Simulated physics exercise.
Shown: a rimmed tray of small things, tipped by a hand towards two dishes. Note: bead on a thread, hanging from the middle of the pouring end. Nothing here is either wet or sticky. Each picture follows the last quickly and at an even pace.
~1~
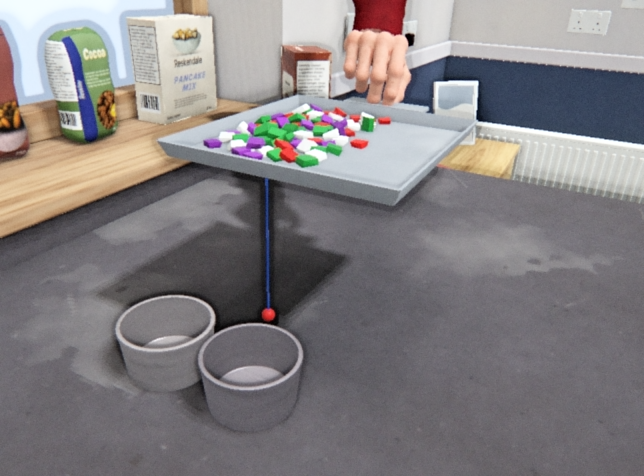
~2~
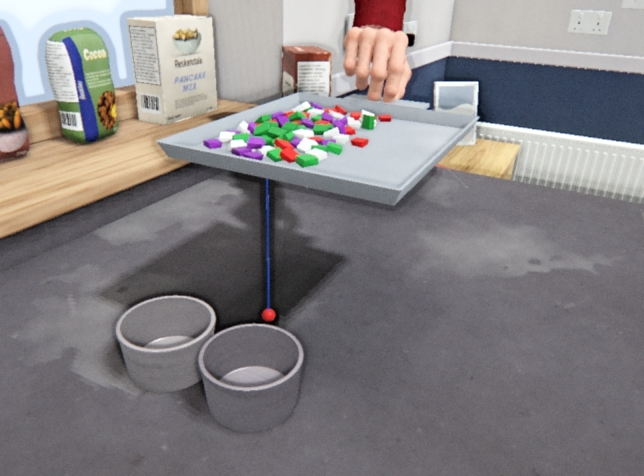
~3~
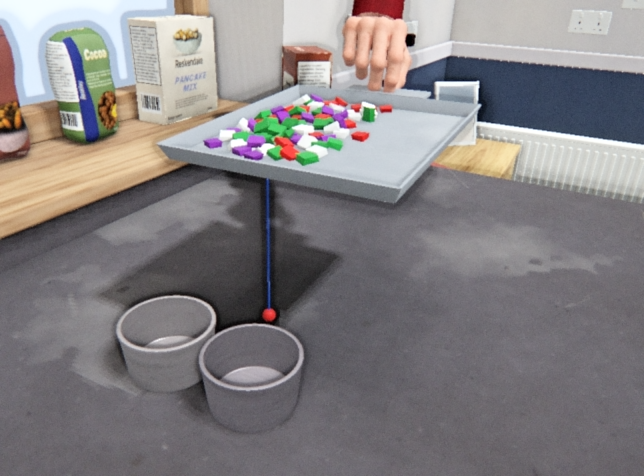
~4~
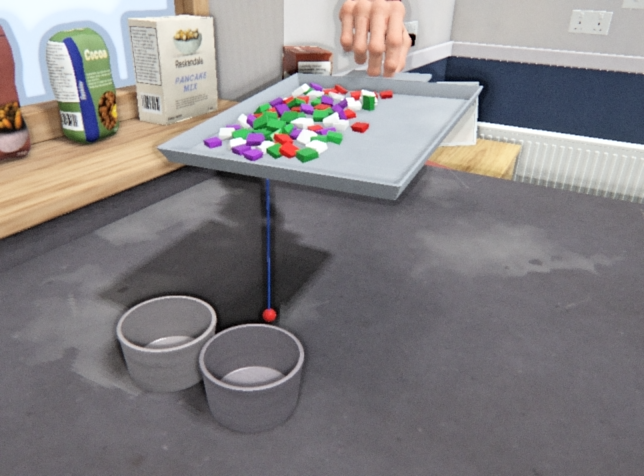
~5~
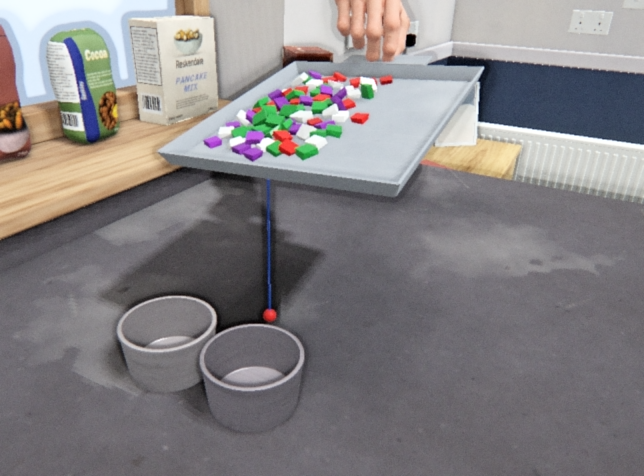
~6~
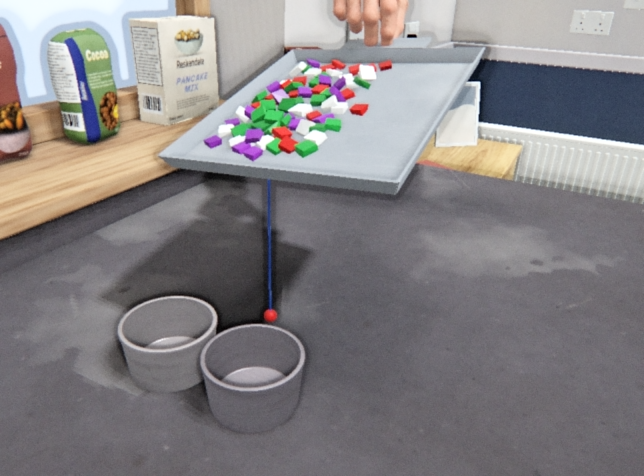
A hand raises the far end of a grey rimmed tray scattered with small red, green, white and purple pieces, gradually steepening its slant, while a red bead on a blue thread hangs nearly still beside two empty grey dishes.
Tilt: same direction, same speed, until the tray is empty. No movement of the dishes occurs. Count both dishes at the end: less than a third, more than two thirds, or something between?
Above two thirds.
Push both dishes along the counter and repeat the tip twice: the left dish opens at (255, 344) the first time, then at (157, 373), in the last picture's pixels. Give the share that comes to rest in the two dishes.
Roughly 10% the first time and 0% the second time.
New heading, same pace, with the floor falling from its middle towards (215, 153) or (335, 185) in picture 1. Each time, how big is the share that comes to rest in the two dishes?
Roughly 20 % in the first case and 20 % in the second.
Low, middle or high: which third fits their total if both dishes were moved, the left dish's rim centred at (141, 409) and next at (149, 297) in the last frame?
Trial 1 - below one third. Trial 2 - over two thirds.
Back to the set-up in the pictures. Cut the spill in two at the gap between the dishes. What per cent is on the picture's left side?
Near 80 per cent.
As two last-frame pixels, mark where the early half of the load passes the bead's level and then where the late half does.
First roughly (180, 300), then roughly (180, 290).
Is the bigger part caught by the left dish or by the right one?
Well, that is the left of the two.
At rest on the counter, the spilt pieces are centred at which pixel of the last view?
Around (159, 351).
Soon, tray tipped steeply; nearly all on the tray; a small part in the air.
A while on, tray tipped past a quarter turn; a small part on the tray; a small part in the right dish; about half in the left dish; about a quarter outside both; about a quarter in the air.
Towards the end, tray tipped past a quarter turn; a small part in the right dish; about two thirds in the left dish; about a quarter outside both.
Finally, tray tipped past a quarter turn; a small part in the right dish; about two thirds in the left dish; about a quarter outside both.
